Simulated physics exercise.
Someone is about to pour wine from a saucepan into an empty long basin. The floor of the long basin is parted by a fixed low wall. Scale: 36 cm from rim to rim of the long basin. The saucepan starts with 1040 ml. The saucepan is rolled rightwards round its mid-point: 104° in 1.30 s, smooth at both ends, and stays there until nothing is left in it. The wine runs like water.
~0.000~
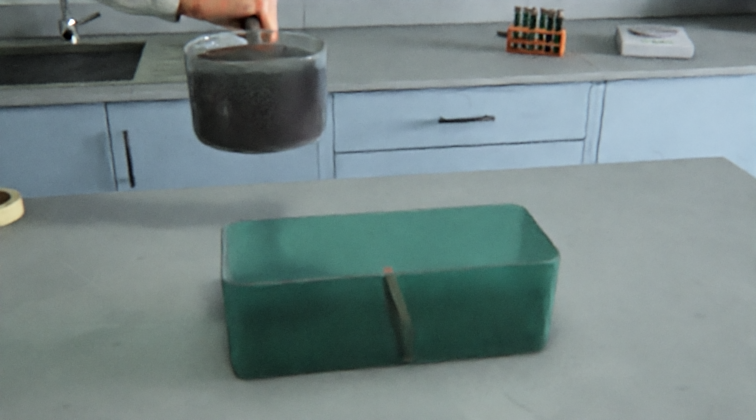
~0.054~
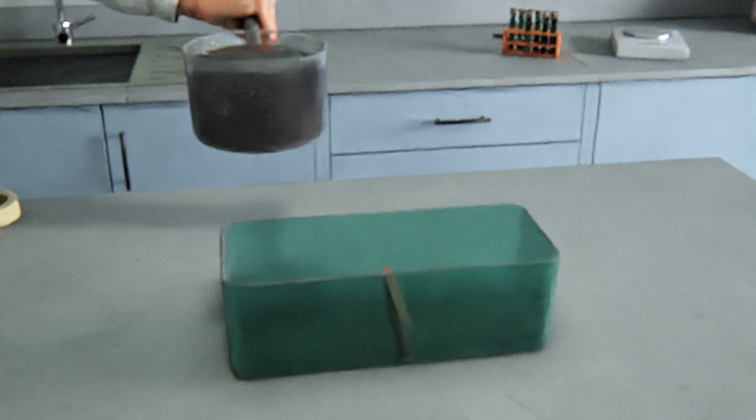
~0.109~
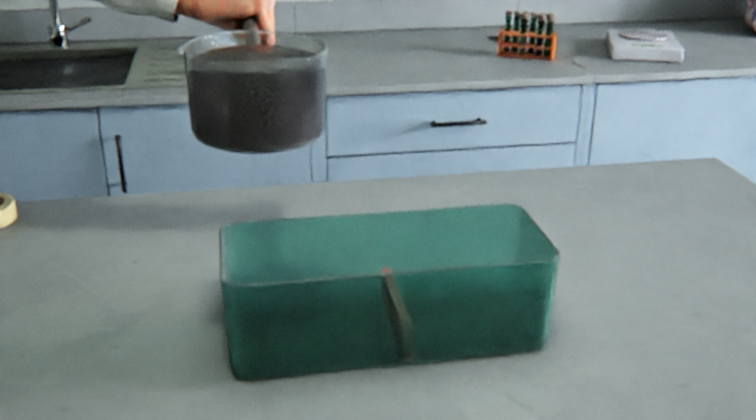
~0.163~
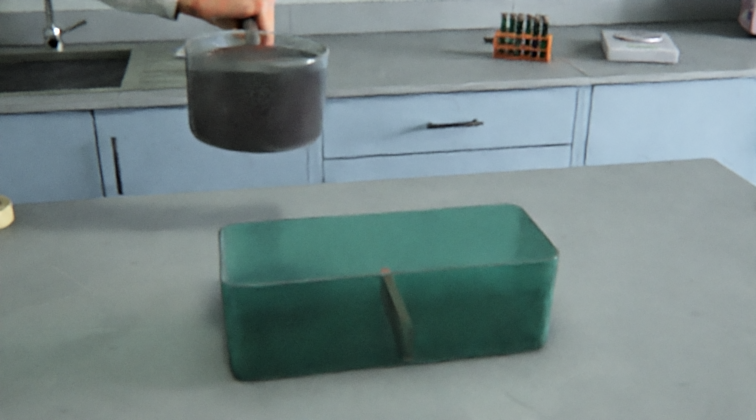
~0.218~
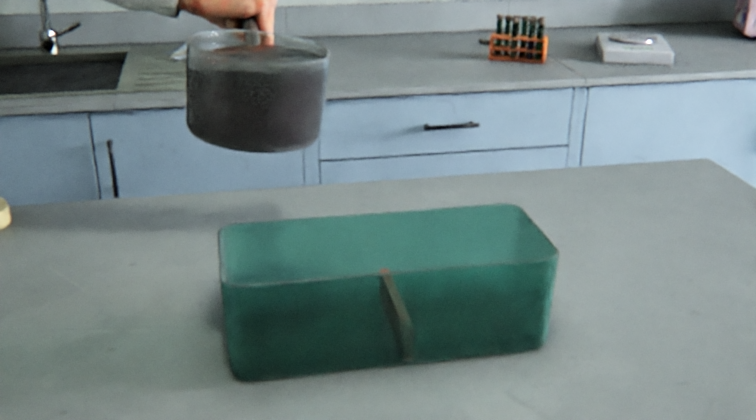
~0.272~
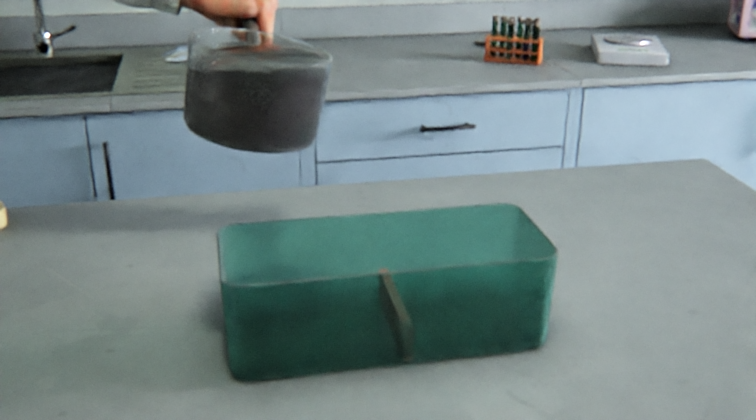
In a kitchen with pale blue cupboards, a hand holds a clear saucepan of dark liquid above and behind an empty green long basin on a grey worktop. The saucepan hangs level at first, then tilts slightly to the right, while the basin stays put and the background drifts slightly left.
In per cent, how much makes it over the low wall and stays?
About 61 per cent.
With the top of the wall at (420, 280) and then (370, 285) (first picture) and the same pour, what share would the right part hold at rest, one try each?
First 30, then 85 per cent.
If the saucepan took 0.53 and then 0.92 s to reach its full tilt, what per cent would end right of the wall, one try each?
In turn about 45 and 60 per cent.
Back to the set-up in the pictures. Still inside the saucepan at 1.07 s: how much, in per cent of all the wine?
Near 16 in a hundred.
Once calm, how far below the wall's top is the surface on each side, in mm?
Some 28 mm on the left and 14 mm on the right.
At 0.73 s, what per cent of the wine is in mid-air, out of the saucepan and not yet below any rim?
Some 26 per cent.
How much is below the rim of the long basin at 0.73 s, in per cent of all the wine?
Some 7 per cent.
After 0.73 s the tilt is 62° and 67 per cent is still to pour, 2 is left of the wall and 5 right of it.
After 1.07 s the tilt is 96° and 16 per cent is still to pour, 9 is left of the wall and 58 right of it.
After 1.42 s the tilt is 104° and 1 per cent is still to pour, 31 is left of the wall and 64 right of it.
After 1.80 s the tilt is 104° and 0 per cent is still to pour, 38 is left of the wall and 61 right of it.
In the end 38 per cent lies left of the wall, 61 right of it and 1 outside.
